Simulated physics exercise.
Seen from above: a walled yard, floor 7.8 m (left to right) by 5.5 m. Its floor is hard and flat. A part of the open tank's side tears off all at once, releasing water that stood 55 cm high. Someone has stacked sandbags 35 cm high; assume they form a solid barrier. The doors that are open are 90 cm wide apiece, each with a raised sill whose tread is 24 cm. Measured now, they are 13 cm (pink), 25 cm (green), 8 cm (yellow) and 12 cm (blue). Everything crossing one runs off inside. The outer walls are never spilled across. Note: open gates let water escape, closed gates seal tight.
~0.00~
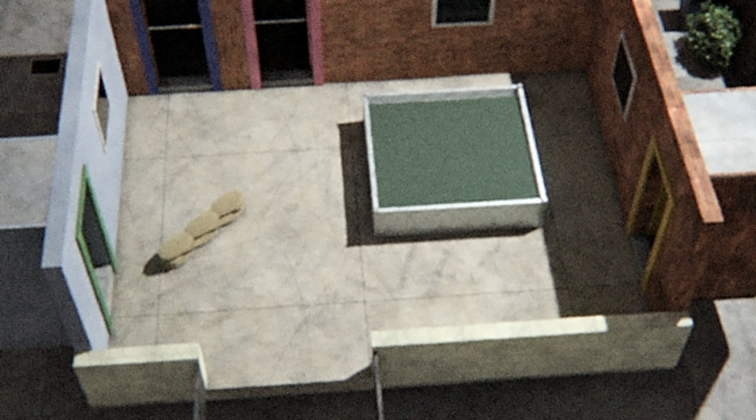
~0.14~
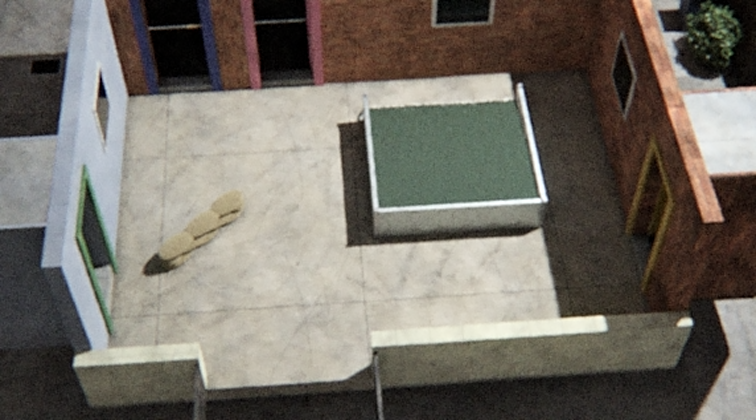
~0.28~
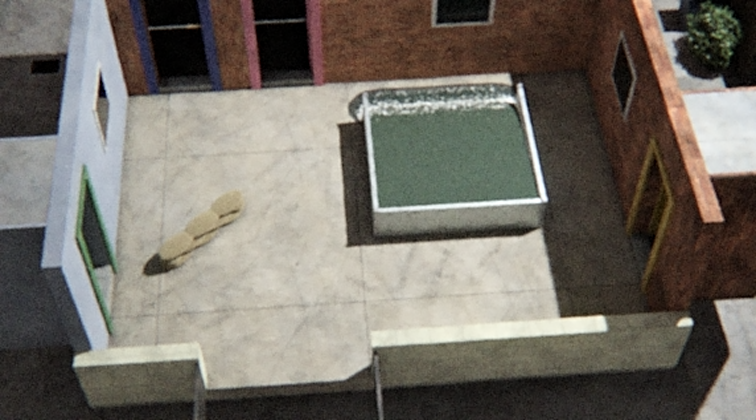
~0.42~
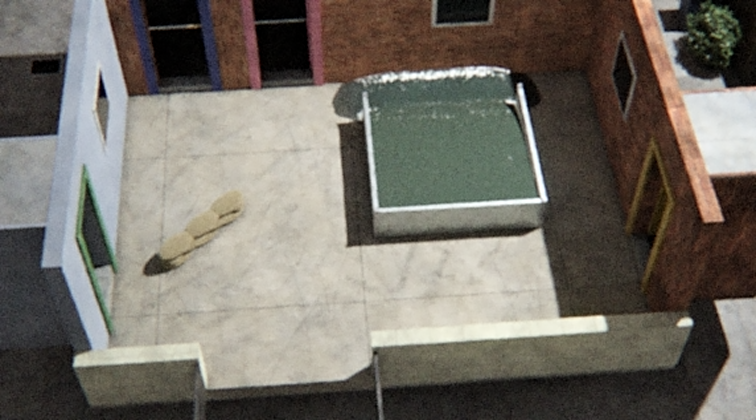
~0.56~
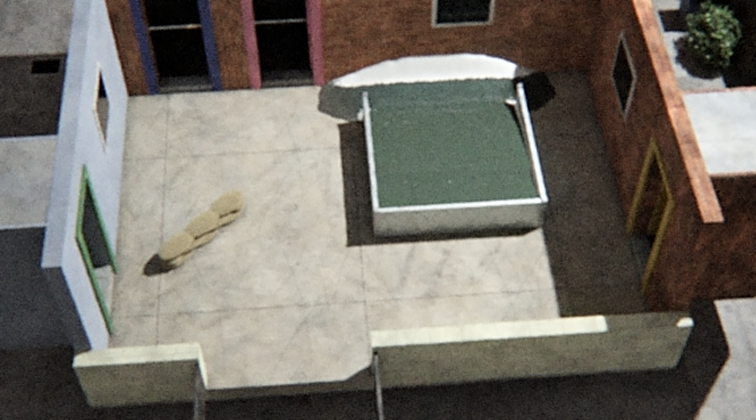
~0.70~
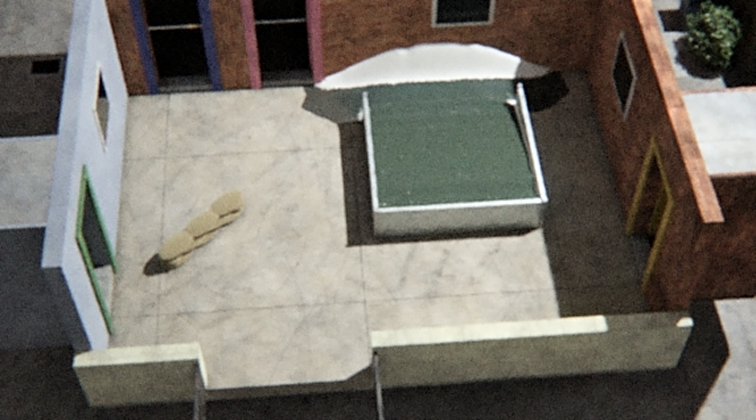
In a walled yard, a tank's far side gives way and water spreads out behind it.
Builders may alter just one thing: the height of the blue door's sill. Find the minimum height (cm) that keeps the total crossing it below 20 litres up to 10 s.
The minimum is roughly 7.5 cm.
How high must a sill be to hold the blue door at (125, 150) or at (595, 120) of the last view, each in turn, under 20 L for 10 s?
16 and 21 cm.
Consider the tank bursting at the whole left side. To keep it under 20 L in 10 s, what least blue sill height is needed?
If so: Around 24 cm.
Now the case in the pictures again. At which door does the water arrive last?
That would be the green door.
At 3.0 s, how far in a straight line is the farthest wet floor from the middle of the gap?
Roughly 5.4 metres.
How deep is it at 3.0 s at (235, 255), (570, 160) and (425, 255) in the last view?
The three readings, in order, are 0, 7 and 0 cm.
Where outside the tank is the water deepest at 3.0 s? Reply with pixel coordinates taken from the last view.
Around pixel (576, 81).
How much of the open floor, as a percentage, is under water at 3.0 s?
Some 45 in a hundred.
After 1.4 s water covers 15 % of the floor, deepest (44 cm) near (418, 90); it has not reached the blue door.
After 3.0 s water covers 45 % of the floor, deepest (34 cm) near (576, 81); 6 cm at the blue door, 0 litres in over its 12 cm sill.
After 10.0 s water covers 95 % of the floor, deepest (12 cm) near (656, 343); 11 cm at the blue door, 2 litres in over its 12 cm sill.
At the blue door as built, the water arrived by 1.8 s and peaked near 11 cm at 10.0 s.
With a sill of 6.5 cm, 28 litres would have come in within the 10 s; with 8.5 cm, 11 litres. So under 20 litres takes about 7.5 cm.
